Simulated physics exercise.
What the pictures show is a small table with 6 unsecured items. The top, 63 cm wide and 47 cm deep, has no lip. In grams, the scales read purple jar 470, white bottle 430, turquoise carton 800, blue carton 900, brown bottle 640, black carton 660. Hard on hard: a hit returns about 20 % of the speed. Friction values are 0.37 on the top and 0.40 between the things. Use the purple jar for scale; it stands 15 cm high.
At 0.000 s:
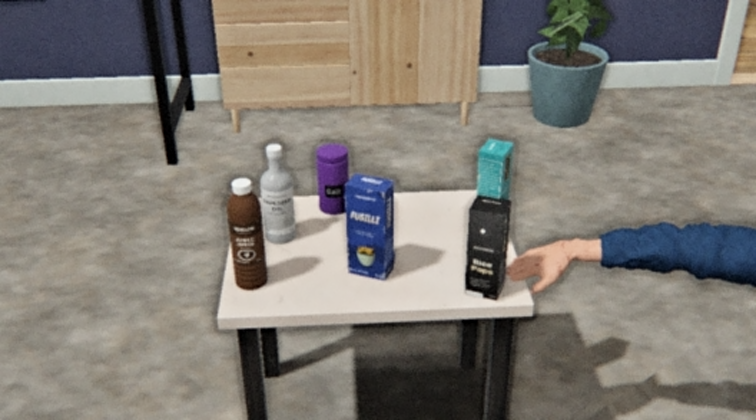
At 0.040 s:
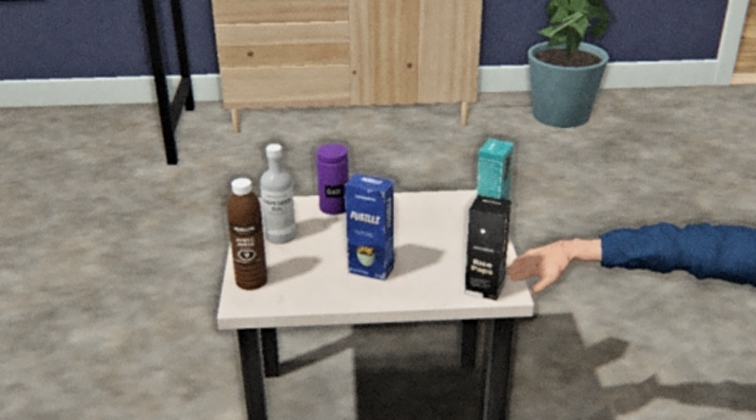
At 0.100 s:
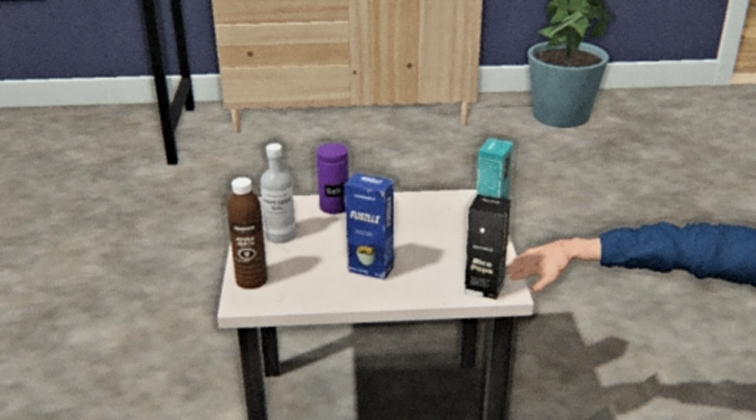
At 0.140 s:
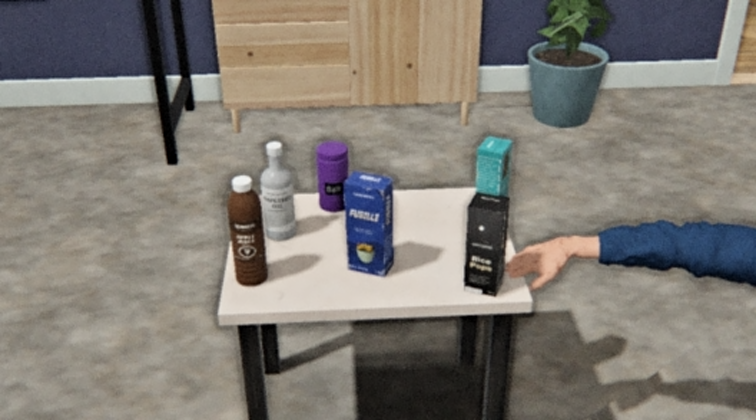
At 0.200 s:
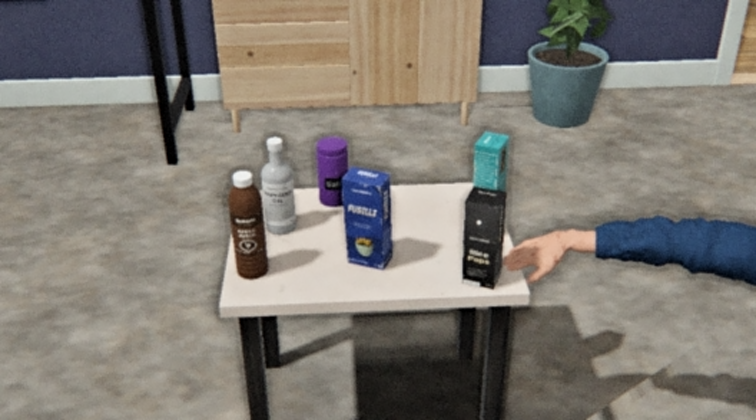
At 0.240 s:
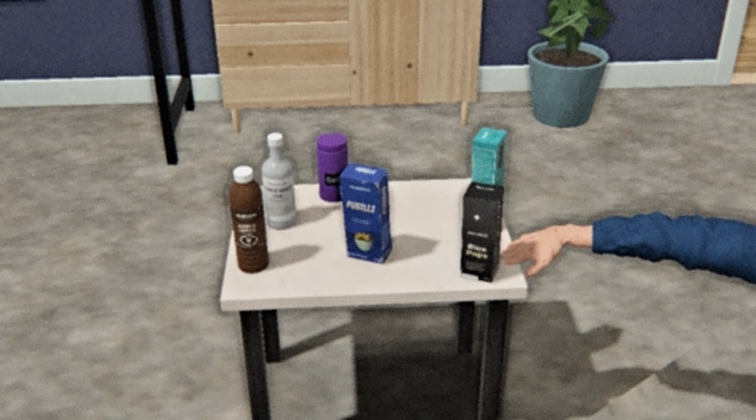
The video shows six bottles, cartons and a jar on a small white table, with a hand beside the black carton at right; the table stays still at first, then shifts slightly backward as the blue carton leans a little.
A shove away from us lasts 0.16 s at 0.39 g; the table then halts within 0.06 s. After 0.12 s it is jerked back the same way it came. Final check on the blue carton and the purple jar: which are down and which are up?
Blue carton down, purple jar up.
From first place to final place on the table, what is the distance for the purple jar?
I'd say about 0 cm between start and finish.
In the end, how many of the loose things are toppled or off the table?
Total: 5.
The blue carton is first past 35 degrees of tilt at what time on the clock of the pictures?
At around 0.5 seconds on the pictures' clock.
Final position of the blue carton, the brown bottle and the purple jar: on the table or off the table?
Well, the blue carton does not come off, the brown bottle does come off, and the purple jar does not come off.
Around 0.44 s, table shifted 7 cm; blue carton at 20° to upright near (372, 200); purple jar shifted 3 cm near (333, 161); white bottle at 29° to upright.
Around 0.54 s, table shifted 3 cm; blue carton at 50° to upright near (378, 203); purple jar shifted 3 cm near (333, 167); white bottle at 64° to upright.
Around 0.64 s, blue carton on its side near (384, 224); white bottle on its side; turquoise carton on its side.
Around 1.14 s, brown bottle now off the table; blue carton on its side near (384, 225); white bottle on its side.
Finally (1.8 s), off the table and tipped over, brown bottle; on their side or leaning hard on the table, white bottle, turquoise carton, blue carton and black carton; purple jar still in place (within 5 cm). Final places as that camera would see them, blue carton near (384, 225), purple jar near (333, 180).
